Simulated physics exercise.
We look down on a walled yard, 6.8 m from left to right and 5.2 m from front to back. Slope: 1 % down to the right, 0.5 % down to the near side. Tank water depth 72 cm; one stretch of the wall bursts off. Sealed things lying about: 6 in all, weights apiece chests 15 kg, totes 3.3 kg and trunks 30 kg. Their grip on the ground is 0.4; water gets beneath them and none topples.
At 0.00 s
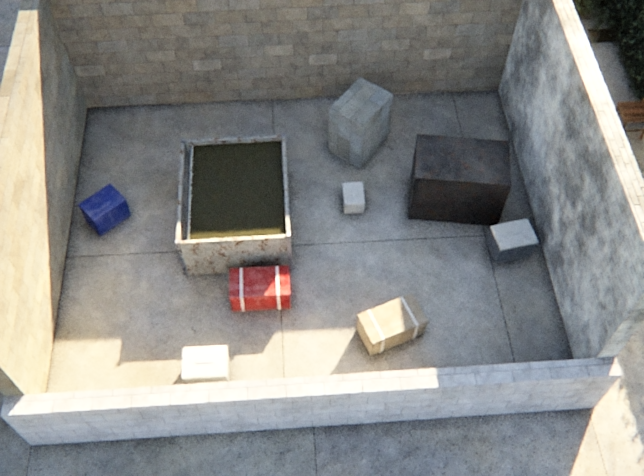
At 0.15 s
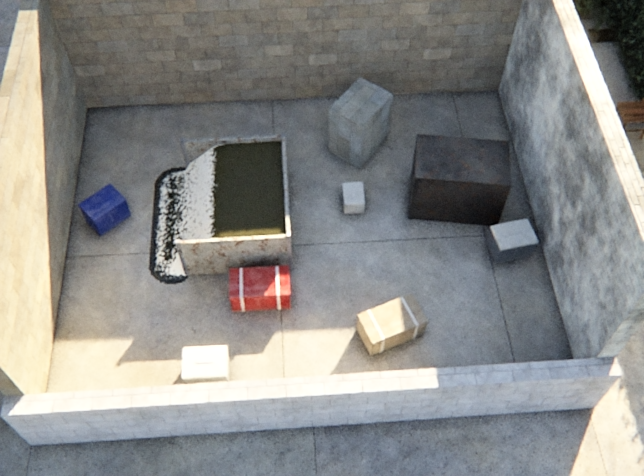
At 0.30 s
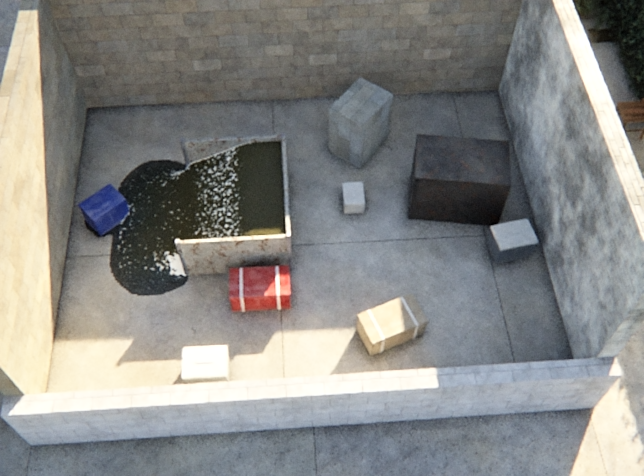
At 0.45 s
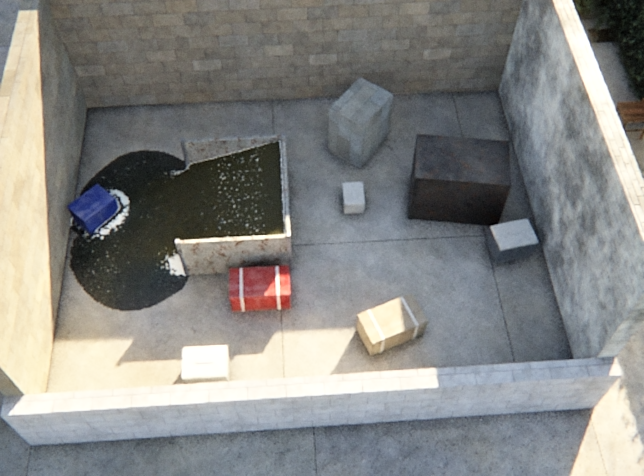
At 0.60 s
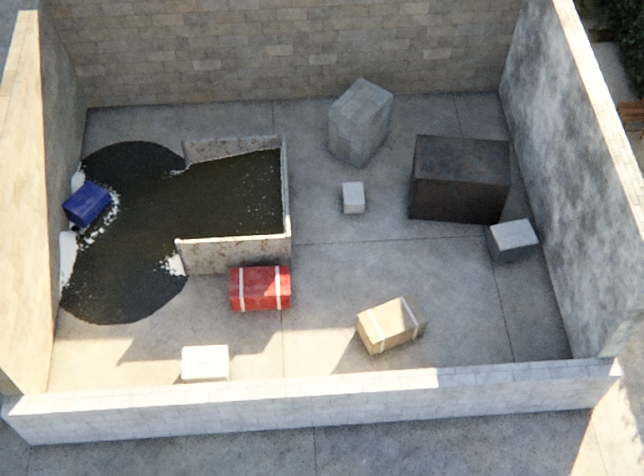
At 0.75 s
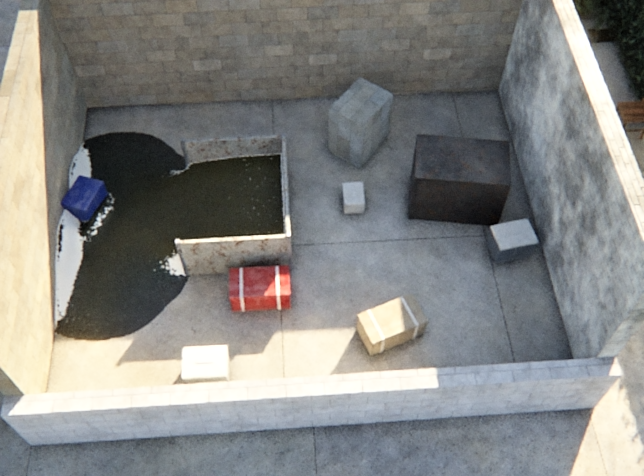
Dark water bursts through the left side of a raised rectangular tank in a walled concrete yard, seen from high above by a still camera. A blue chest lies left of the tank, a red trunk with pale straps in front, a tan strapped box lower right, and grey, white and dark blocks elsewhere. The foaming water spreads leftward, surrounds the blue chest, nudges it slightly left and reaches the left wall, while the other objects stay put.
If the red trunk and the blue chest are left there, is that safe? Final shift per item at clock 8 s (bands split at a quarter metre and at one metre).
Red trunk under a quarter metre, blue chest over one metre.
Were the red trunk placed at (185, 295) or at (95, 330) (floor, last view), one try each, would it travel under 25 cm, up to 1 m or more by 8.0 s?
Order of tries: It keeps its spot; it is flushed away.
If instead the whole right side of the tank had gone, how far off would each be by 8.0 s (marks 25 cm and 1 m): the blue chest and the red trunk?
Blue chest: Roughly where it was; red trunk: Roughly where it was.
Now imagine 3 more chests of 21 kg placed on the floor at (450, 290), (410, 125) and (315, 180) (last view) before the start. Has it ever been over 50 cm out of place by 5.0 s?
So that's within the threshold, within the threshold and within the threshold, in that sequence.
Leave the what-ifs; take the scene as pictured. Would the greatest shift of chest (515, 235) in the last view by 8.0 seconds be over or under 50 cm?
Result: The shift is smaller.
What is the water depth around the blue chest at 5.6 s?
About 9 cm.
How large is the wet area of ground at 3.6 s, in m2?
The covered patch comes to about 23 m2.
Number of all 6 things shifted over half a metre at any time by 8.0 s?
By my count, 4.
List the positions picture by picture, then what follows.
The first picture shows the red trunk at (259, 281) rests on the ground; the blue chest at (102, 202), on the bottom; 2.3 m2 under water; 0 of 6 have shifted.
The second picture shows the red trunk at (259, 281), on the bottom; the blue chest at (102, 202) rests on the ground; water covers 3.3 m2; 0 of 6 have shifted.
The third picture shows the red trunk at (259, 281), on the bottom; the blue chest at (102, 202) rests on the ground; 4.6 m2 under water; 0 of 6 have shifted.
The fourth picture shows the red trunk at (259, 281), on the bottom; the blue chest at (91, 202) rests on the ground, 15 cm from its start; water covers 5.9 m2; 1 of 6 have shifted.
The fifth picture shows the red trunk at (259, 281), on the bottom; the blue chest at (85, 198) rests on the ground, 24 cm from its start; water covers 7.2 m2; 1 of 6 have shifted.
The sixth picture shows the red trunk at (259, 281), on the bottom; the blue chest at (82, 192) floats, 29 cm from its start; water covers 7.9 m2; 1 of 6 have shifted.
After 1.6 s the red trunk is near (259, 281), 0.0 m from its start, aground; the blue chest is near (83, 132), 1.2 m from its start, afloat; 1 afloat.
After 3.6 s the red trunk is near (259, 281), 0.0 m from its start, aground; the blue chest is near (197, 105), 2.2 m from its start, afloat; 1 afloat.
After 5.6 s the red trunk is near (259, 281), 0.0 m from its start, aground; the blue chest is near (323, 111), 3.6 m from its start, afloat; 2 afloat.
After 8.0 s the red trunk is near (259, 281), 0.0 m from its start, aground; the blue chest is near (347, 93), 4.1 m from its start, aground; 3 afloat.
